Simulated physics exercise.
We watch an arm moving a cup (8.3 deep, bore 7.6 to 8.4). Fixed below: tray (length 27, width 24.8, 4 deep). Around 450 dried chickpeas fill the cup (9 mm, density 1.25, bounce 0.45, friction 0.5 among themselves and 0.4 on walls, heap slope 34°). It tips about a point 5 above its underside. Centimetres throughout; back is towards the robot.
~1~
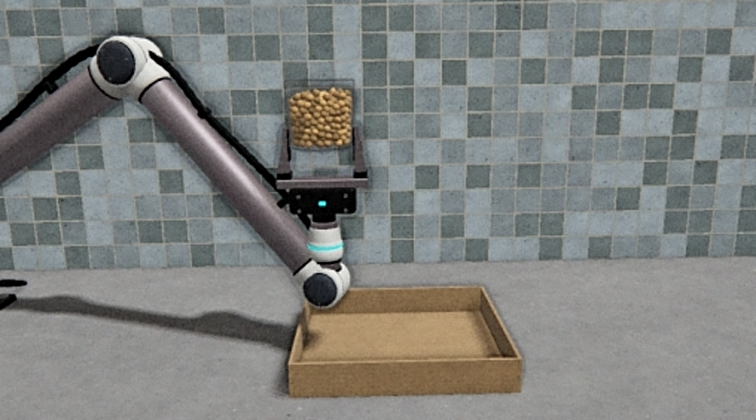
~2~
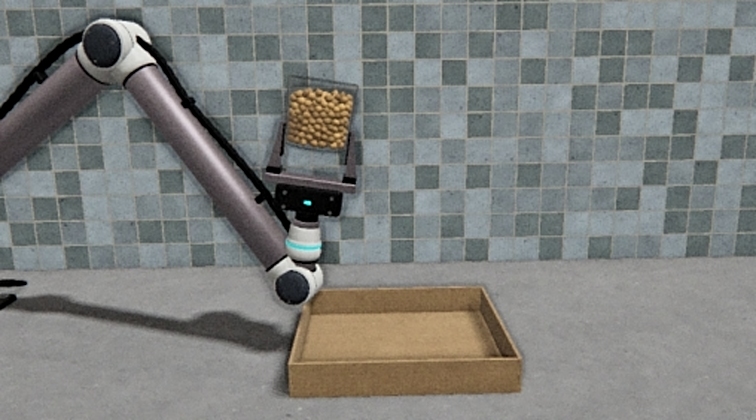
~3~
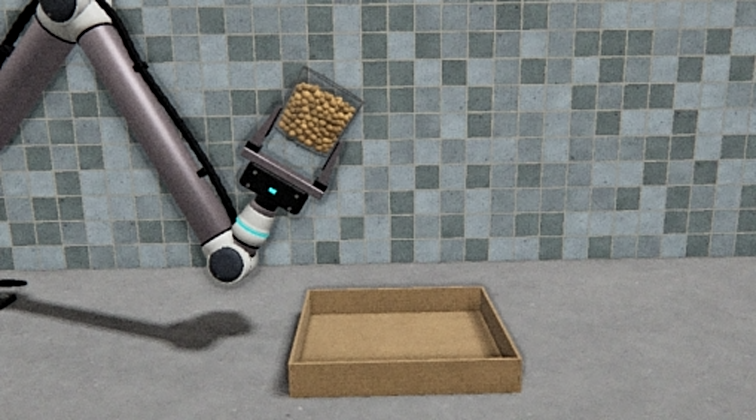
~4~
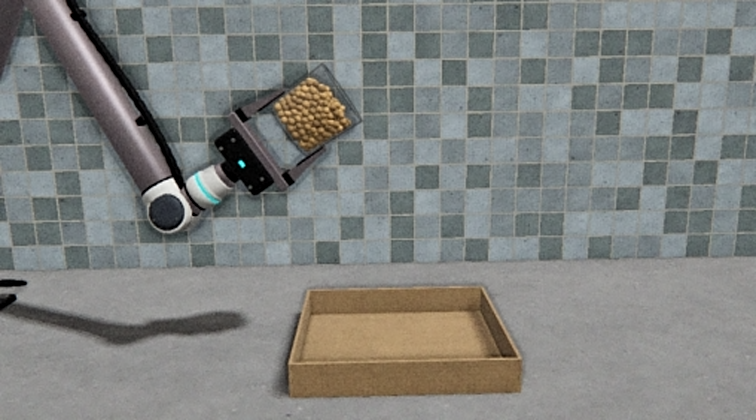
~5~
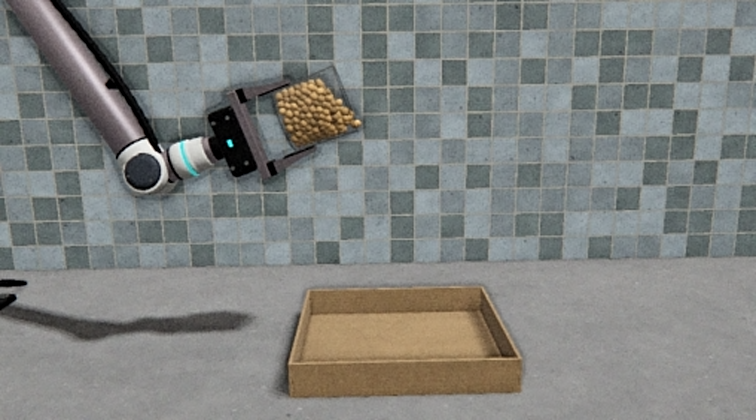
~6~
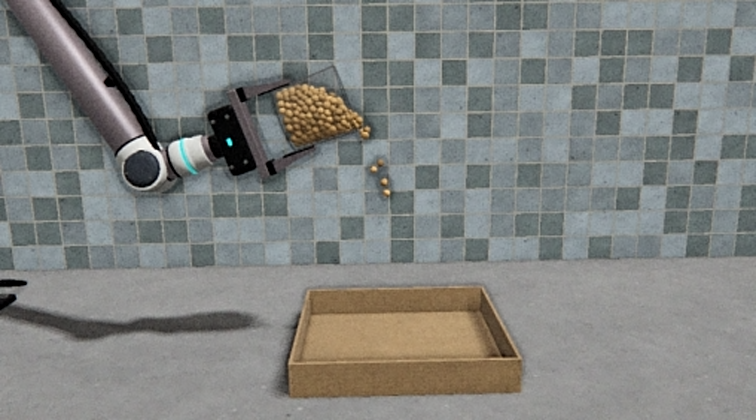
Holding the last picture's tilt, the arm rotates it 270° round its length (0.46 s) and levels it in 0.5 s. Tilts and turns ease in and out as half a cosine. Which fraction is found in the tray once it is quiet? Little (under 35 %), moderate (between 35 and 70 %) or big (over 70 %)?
Share in the tray: Little (under 35 %).
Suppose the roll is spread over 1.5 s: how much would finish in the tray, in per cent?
In that case some 25 per cent.
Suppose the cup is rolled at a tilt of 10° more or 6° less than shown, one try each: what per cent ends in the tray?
Some 35 and 5 per cent.
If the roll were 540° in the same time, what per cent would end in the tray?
In that case some 10 per cent.
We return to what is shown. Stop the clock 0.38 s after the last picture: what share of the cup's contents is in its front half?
About 40 per cent.
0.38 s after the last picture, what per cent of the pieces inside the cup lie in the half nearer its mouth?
Roughly 40 per cent.
Then, 0.38 s after the last picture, tipped 71°, highest piece 36 above the table; 412 in the cup, 18 in the tray, 22 in flight or on a rim.
Then, 0.77 s after the last picture, tipped 23°, highest piece 36 above the table; 389 in the cup, 55 in the tray, 2 on the table or floor, 6 in flight or on a rim.
Then, 1.16 s after the last picture, upright, highest piece 36 above the table; 389 in the cup, 58 in the tray, 5 on the table or floor.
Then, 1.86 s after the last picture, upright, highest piece 36 above the table; 389 in the cup, 58 in the tray, 5 on the table or floor.
Final count, 389 in the cup, 58 in the tray, 5 on the table or floor. That is 13 % in the tray.
